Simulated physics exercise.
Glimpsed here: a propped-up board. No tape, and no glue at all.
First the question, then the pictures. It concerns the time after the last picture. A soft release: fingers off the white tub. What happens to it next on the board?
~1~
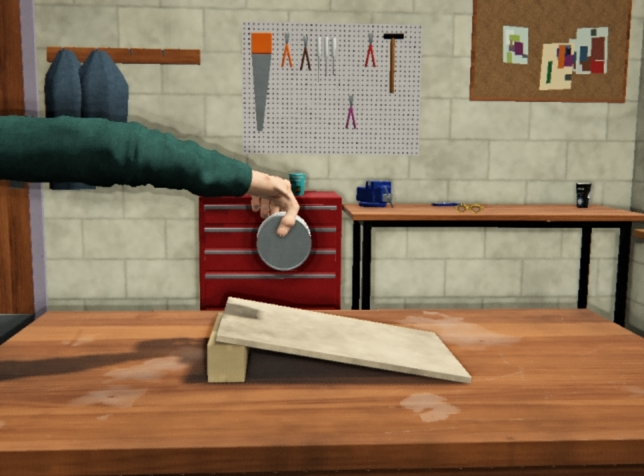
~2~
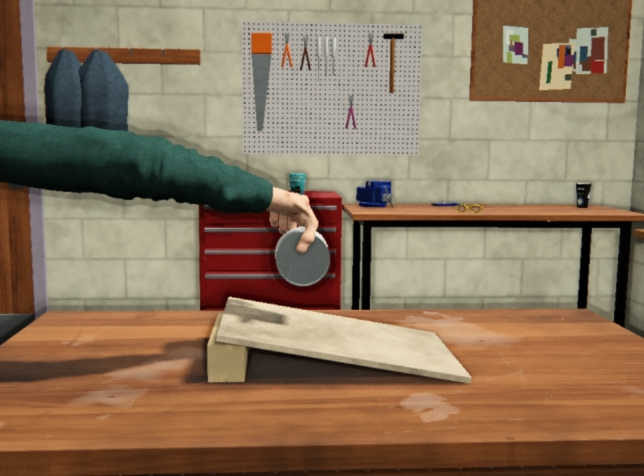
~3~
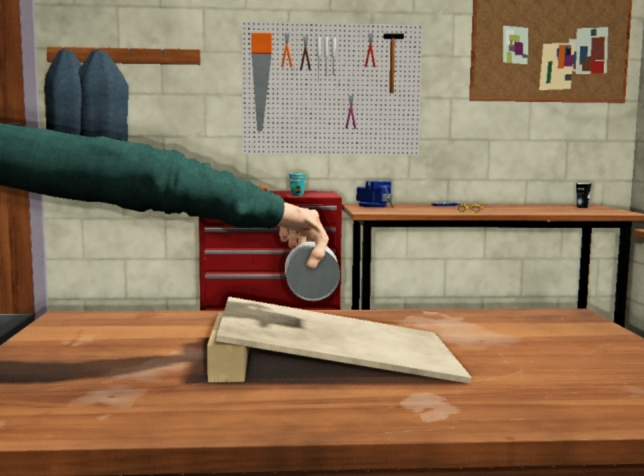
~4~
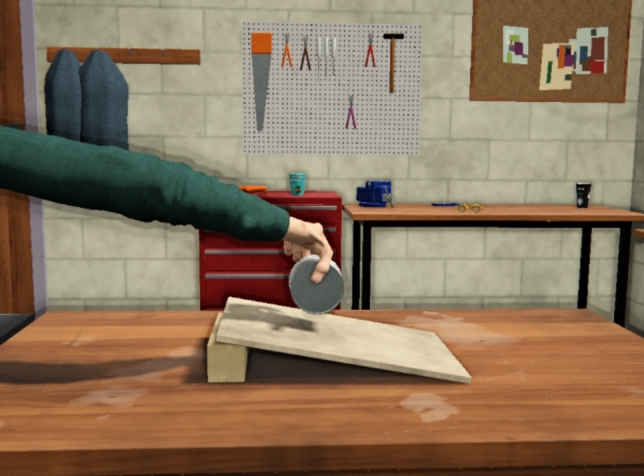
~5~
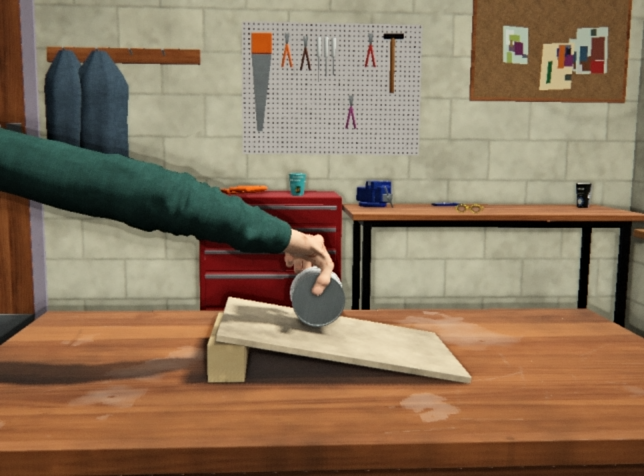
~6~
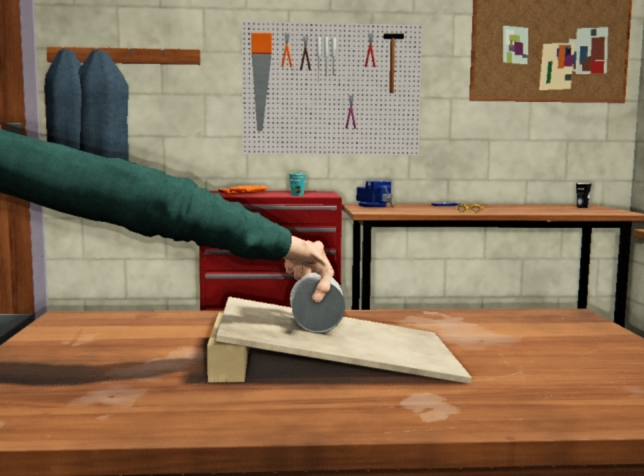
It moves down the slope.
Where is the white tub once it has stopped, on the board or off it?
White tub - gone from the top.
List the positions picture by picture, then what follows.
On its way; white tub (284, 241), in the first frame.
On its way; white tub (302, 256), in the second frame.
On its way; white tub (312, 271), in the third frame.
On its way; white tub (317, 284), in the fourth frame.
On its way; white tub (318, 296), in the fifth frame.
Set down, still held; white tub (317, 303), in the sixth frame.
Then, 0.80 s after the last picture, white tub rolled well along near (441, 325).
Then, 1.40 s after the last picture, white tub now off the board.
Then, 1.80 s after the last picture, things are still on the move.
By the end, off the board, white tub. The white tub goes downhill.
